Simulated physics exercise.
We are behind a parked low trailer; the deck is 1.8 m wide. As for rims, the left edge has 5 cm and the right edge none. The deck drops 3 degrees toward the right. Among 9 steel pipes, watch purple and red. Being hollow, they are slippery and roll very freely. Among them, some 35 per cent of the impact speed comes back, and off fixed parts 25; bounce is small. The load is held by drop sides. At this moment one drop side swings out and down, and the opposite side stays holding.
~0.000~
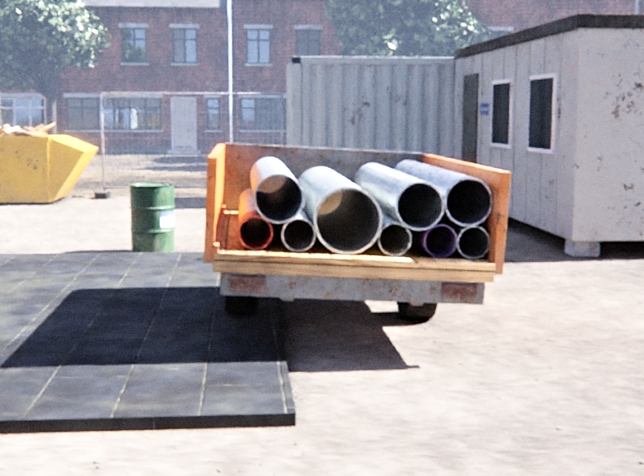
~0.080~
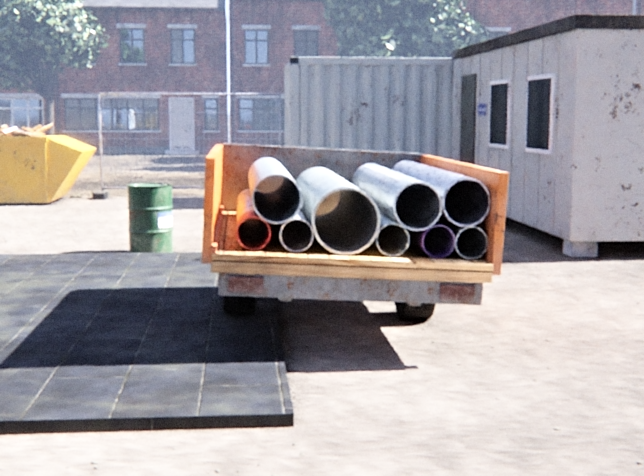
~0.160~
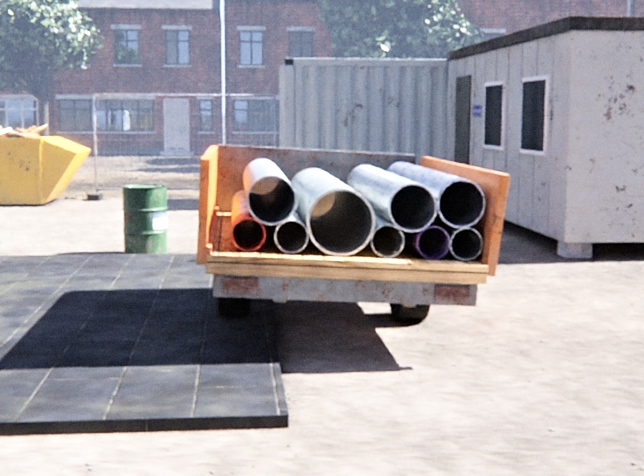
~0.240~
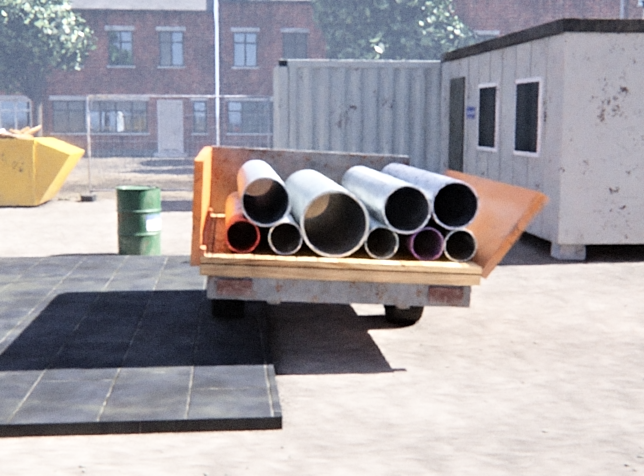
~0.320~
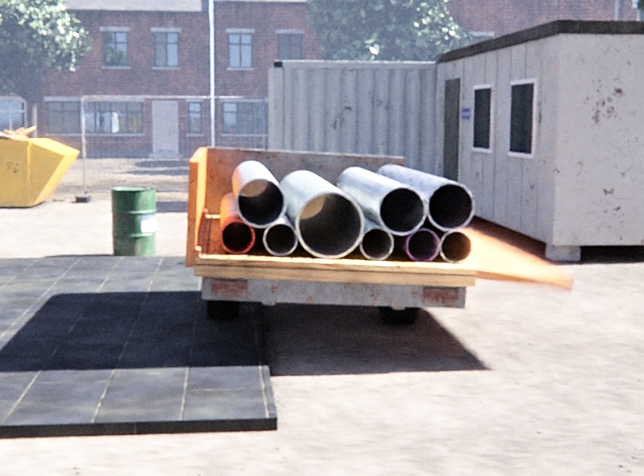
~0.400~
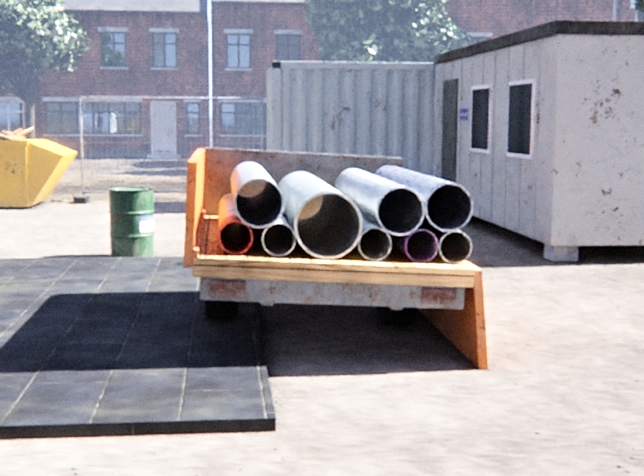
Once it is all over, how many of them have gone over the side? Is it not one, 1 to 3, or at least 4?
It is at least 4.
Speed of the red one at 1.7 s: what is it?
Speed approx. 0.1 m/s.
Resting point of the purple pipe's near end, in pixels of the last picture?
It comes to rest around (501, 348).
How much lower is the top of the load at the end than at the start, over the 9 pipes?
Comparing start and end, it's lower by about 80 cm.
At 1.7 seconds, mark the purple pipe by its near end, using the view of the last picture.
Near (505, 295).
After 1.7 s, purple is dropping off the right side; red is on the deck, 30 cm from the left edge, rolling right; 3 of 9 are off.
After 3.3 s, purple is on the ground to the right; red is on the deck, 70 cm from the left edge, rolling right; 4 of 9 are off.
After 5.3 s, purple is down on the right; red is dropping off the right side; 9 of 9 are off.
At rest (7.3 s), purple is on the ground to the right; red is down on the right; 9 of 9 are off.
